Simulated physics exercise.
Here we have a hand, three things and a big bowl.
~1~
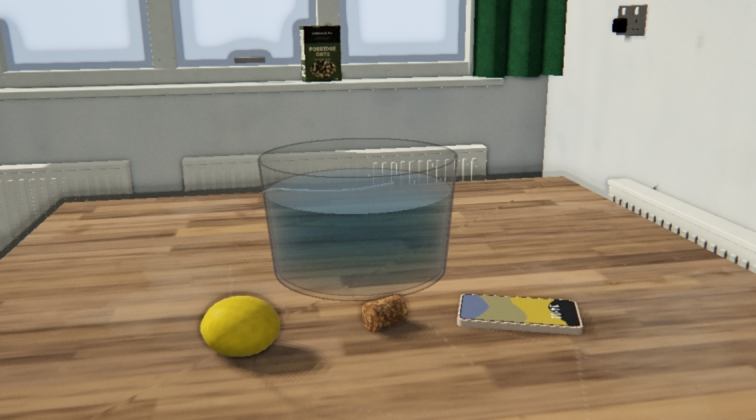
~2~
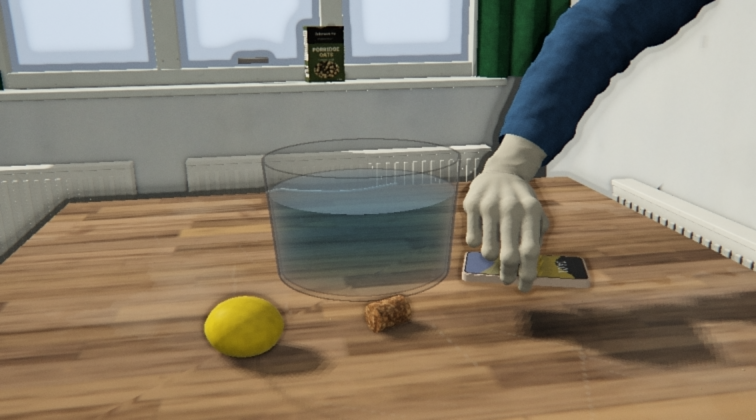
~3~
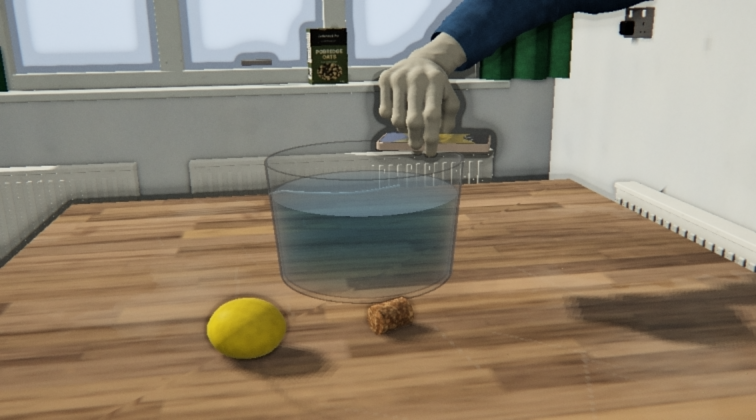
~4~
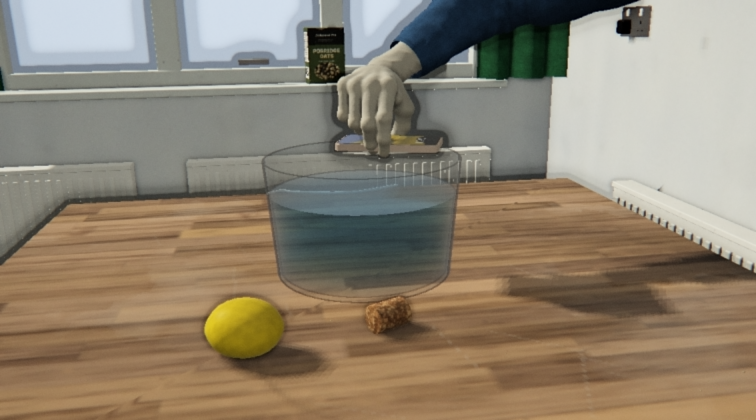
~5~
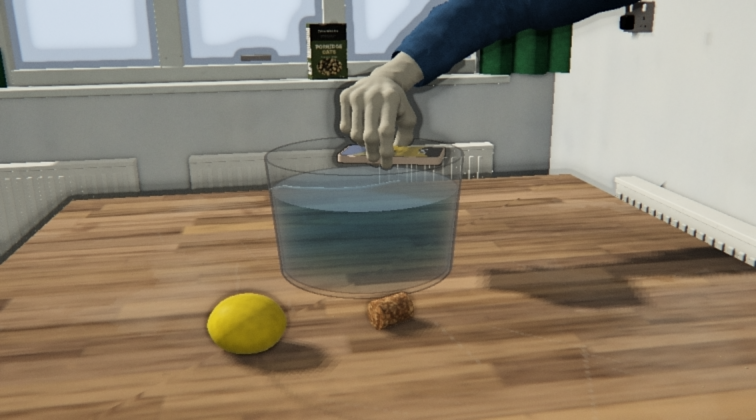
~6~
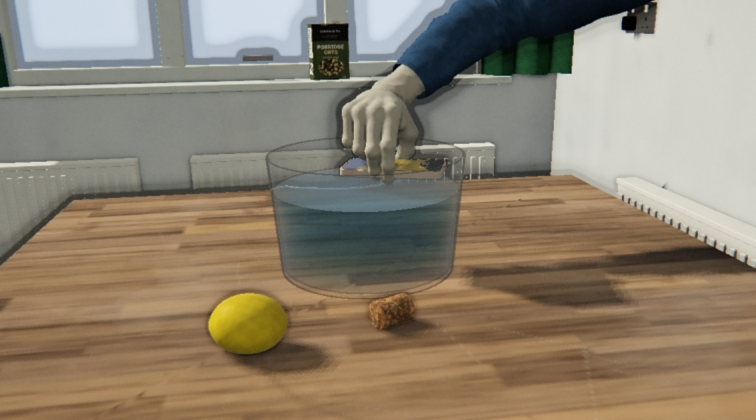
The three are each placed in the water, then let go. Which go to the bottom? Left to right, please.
Starting at the left, it rides the liquid, then it rides the liquid, then it drops under.
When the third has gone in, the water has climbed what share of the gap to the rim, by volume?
About 10 percent.
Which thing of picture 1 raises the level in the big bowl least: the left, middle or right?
That would be the piece in the centre.
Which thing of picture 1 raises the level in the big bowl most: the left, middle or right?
It is the leftmost piece.
Soon after, the phone goes to the bottom.
Later, the cork floats.
In the end, the lemon floats; afloat, lemon and cork.
